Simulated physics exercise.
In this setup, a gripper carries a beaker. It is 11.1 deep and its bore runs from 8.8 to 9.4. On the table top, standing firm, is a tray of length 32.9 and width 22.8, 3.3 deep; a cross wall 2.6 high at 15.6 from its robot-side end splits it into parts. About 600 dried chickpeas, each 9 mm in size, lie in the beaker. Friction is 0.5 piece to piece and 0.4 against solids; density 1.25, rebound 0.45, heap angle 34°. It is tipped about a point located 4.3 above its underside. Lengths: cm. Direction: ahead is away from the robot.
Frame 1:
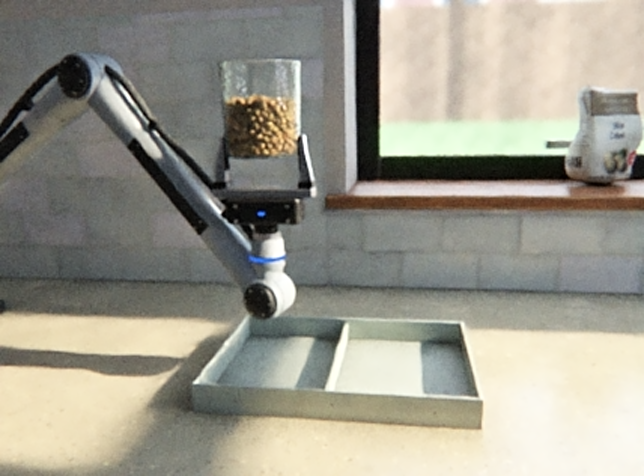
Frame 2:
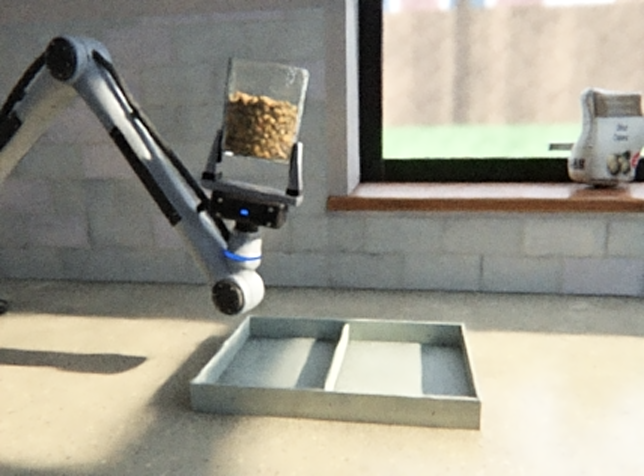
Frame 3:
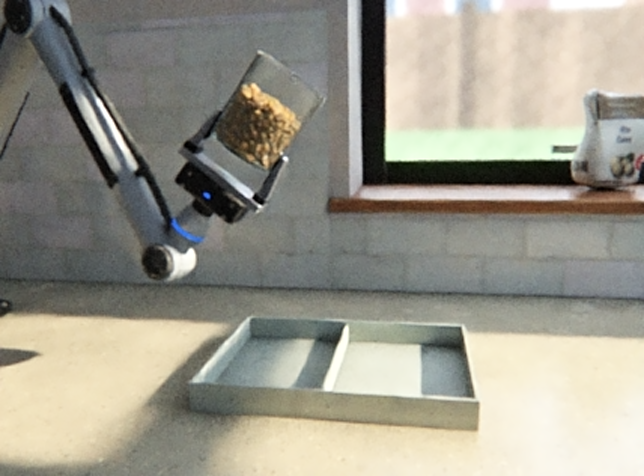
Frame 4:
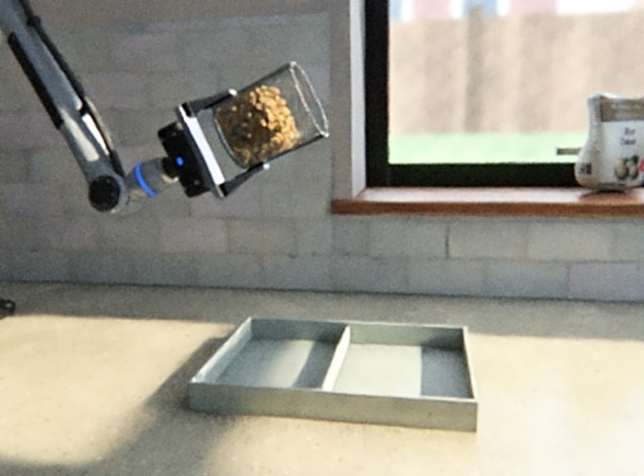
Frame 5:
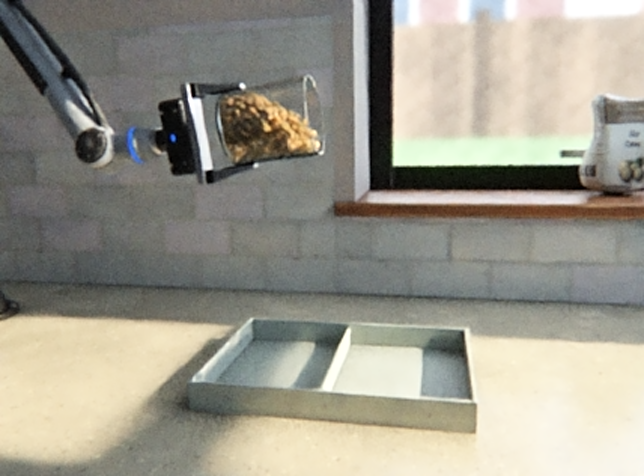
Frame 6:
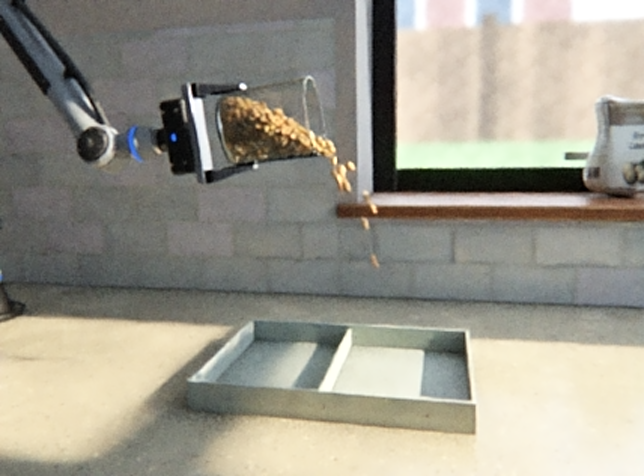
A robot arm holding a clear beaker of dried chickpeas drew back to the left and tilted it rightward until nearly level, and some chickpeas poured over the rim above a divided grey tray.
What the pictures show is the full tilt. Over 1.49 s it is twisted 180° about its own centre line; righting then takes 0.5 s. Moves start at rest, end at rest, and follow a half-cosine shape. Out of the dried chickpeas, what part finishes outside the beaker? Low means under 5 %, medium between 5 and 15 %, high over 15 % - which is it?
High.
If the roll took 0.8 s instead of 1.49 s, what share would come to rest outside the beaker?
That would give near 25 in a hundred.
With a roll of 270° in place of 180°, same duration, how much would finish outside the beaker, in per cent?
Share: Close to 40 %.
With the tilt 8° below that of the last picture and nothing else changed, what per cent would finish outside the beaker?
I'd expect close to 10 per cent then.
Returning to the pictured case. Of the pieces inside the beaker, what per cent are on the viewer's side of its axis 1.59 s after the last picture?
That comes to around 35 per cent.
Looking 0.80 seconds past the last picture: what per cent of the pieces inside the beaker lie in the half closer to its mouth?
35 %.
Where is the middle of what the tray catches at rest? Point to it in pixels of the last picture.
It's centred about (393, 375).
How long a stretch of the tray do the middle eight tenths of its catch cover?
Spread length: Close to 14 cm.
Then, 0.80 s later, tipped 83°, highest piece 37 above the table; 525 in the beaker, 47 in the far-side part, 2 on the table or floor, 1 in the robot-side part, 28 in flight or on a rim.
Then, 1.59 s later, tipped 75°, highest piece 36 above the table; 420 in the beaker, 165 in the far-side part, 3 in the robot-side part, 2 on the table or floor, 13 in flight or on a rim.
Then, 2.19 s later, upright, highest piece 37 above the table; 417 in the beaker, 180 in the far-side part, 4 in the robot-side part, 2 on the table or floor.
Then, 2.89 s later, upright, highest piece 37 above the table; 417 in the beaker, 180 in the far-side part, 4 in the robot-side part, 2 on the table or floor.
At rest, 417 in the beaker, 180 in the far-side part, 4 in the robot-side part, 2 on the table or floor. That is 31 % outside the beaker.
